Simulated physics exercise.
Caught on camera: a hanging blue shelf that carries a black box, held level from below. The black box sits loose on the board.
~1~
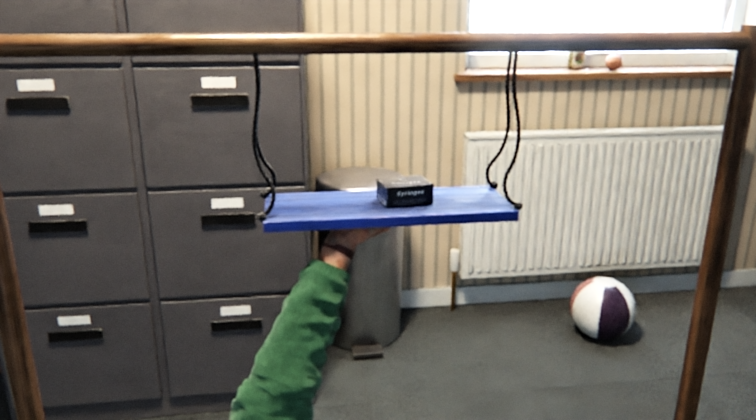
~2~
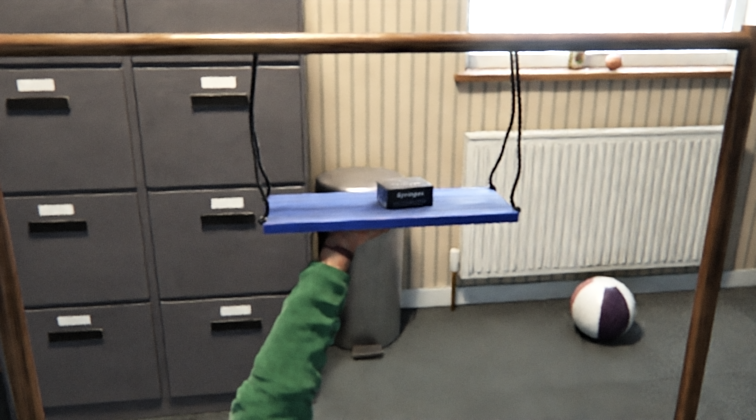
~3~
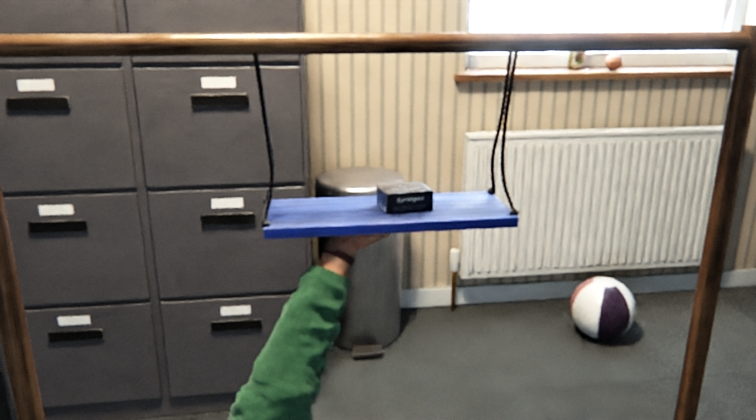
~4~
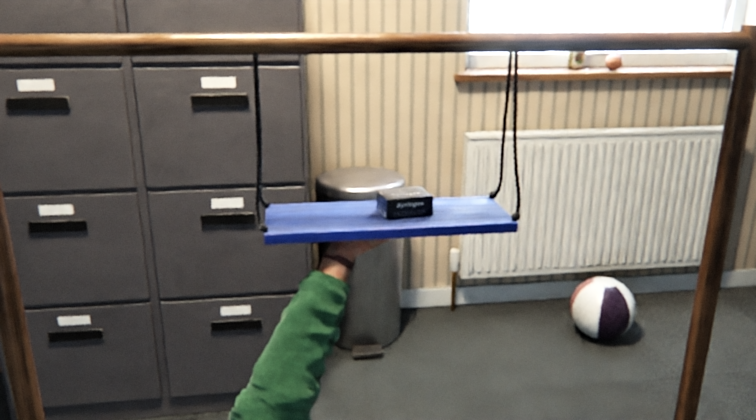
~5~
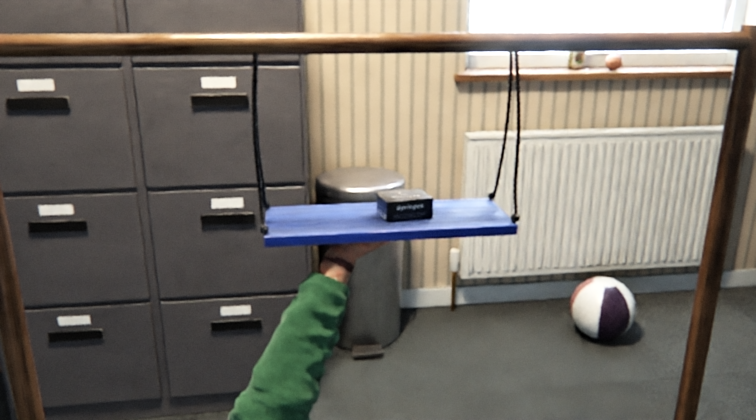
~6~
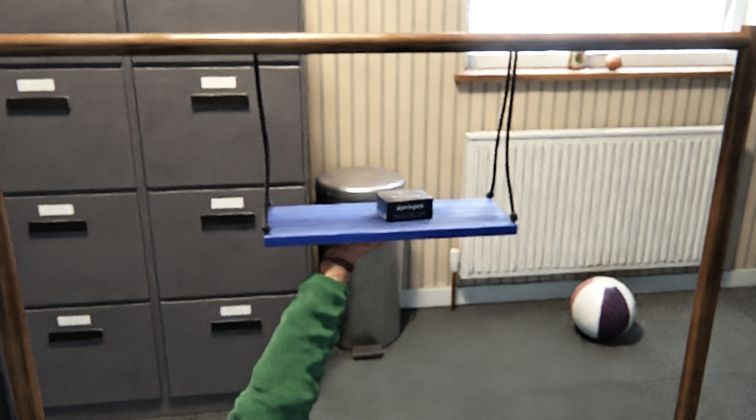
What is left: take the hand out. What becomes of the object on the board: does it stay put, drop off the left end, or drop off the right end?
It stays put.
Then, 0.36 s later than the last view, board level; box on the board near (404, 207).
Then, 0.78 s later than the last view, board level; box on the board near (404, 208).
Finally, board level; box on the board near (404, 208). The black box remains aboard.
